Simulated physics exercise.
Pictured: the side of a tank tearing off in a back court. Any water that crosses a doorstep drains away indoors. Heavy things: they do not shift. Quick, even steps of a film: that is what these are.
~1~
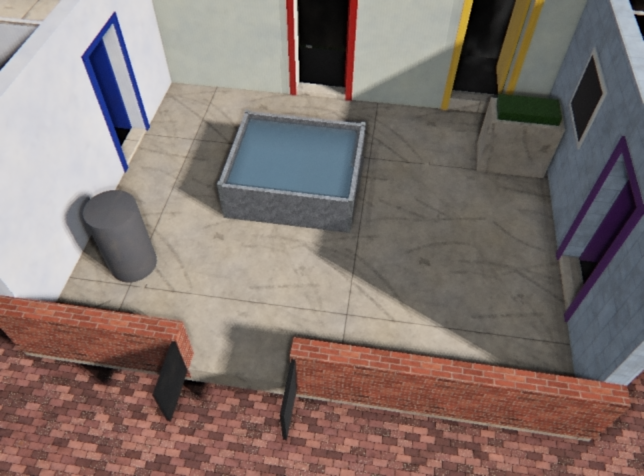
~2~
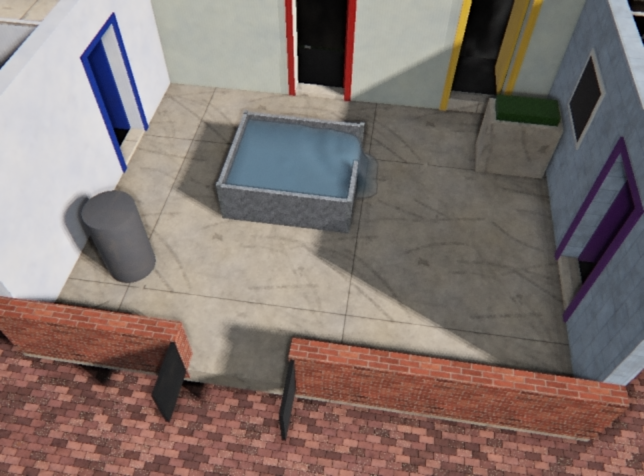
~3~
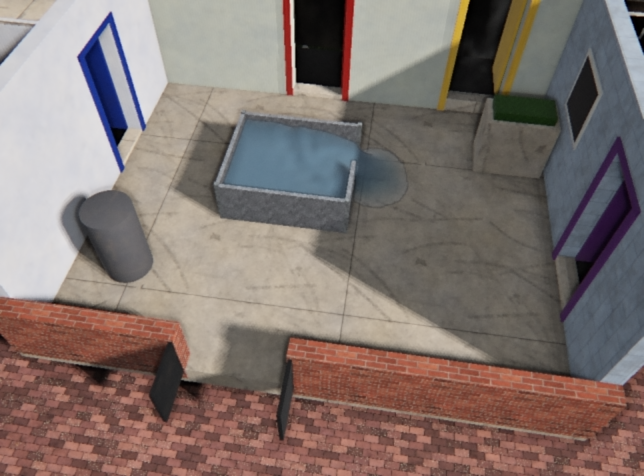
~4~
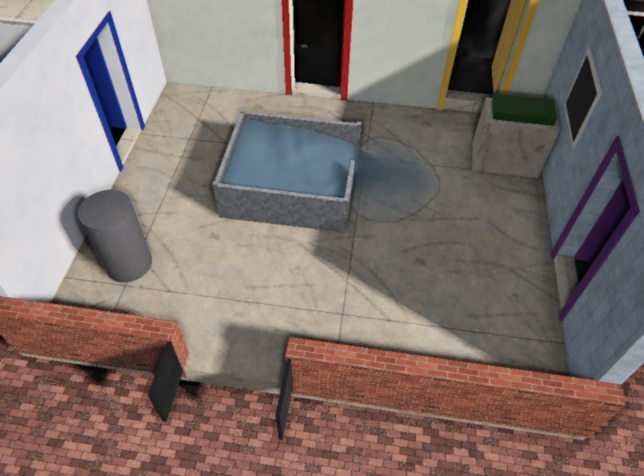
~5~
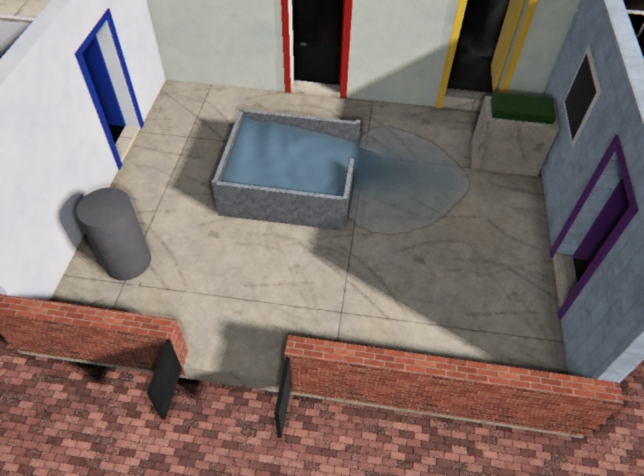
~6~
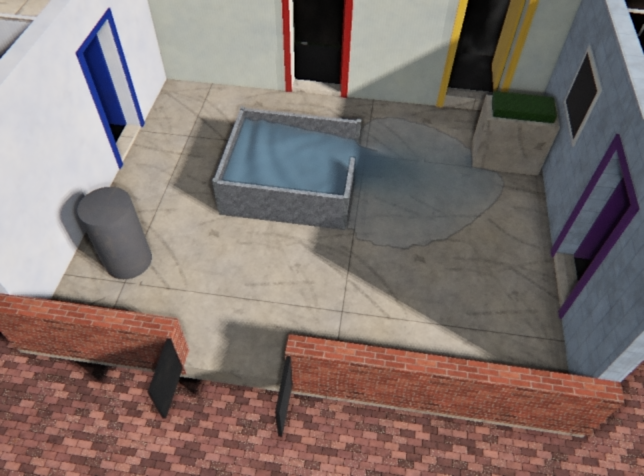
A walled back court of pale paving is seen from above, past a low brick wall with a central gap and dark gateposts. A grey stone tank of blue water stands in the middle, with a grey cylinder at left, a green-topped planter at right, and doorways edged in blue, red, yellow and purple. Water pours from the tank's right side and spreads rightward across the paving in a widening, thinning sheet.
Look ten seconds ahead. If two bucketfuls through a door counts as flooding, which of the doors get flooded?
The blue door does not get flooded; the yellow door does not get flooded; the purple door does not get flooded; the red door does not get flooded.
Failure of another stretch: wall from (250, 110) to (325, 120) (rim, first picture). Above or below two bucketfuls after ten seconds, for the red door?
As I read it, the red door overshoots.
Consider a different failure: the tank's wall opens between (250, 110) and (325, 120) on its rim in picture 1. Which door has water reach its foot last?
Last comes the purple one.
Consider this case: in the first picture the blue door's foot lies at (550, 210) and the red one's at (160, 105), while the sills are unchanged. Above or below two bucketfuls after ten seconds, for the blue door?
Blue: Exceeds it.
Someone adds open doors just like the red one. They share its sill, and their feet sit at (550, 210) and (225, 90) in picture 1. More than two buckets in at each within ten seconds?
Taking them in order: The first door exceeds it, the second door stays short.
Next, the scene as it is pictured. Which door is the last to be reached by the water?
Result: The one in blue.
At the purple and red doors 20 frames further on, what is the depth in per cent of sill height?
In order: Roughly 70 % and 10 %.
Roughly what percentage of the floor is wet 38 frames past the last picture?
About 70 per cent.
A moment on, water covers 25 % of the floor; the blue door not reached, the yellow door wet at the sill, nothing in, the purple door not reached, the red door not reached.
Next, water covers 30 % of the floor; the blue door not reached, the yellow door wet at the sill, nothing in, the purple door wet at the sill, nothing in, the red door not reached.
Then, water covers 35 % of the floor; the blue door not reached, the yellow door wet at the sill, nothing in, the purple door under two buckets in, the red door not reached.
Later, water covers 70 % of the floor; the blue door not reached, the yellow door wet at the sill, nothing in, the purple door under two buckets in, the red door wet at the sill, nothing in.
In the end, water covers 95 % of the floor; the blue door under two buckets in, the yellow door wet at the sill, nothing in, the purple door under two buckets in, the red door wet at the sill, nothing in.
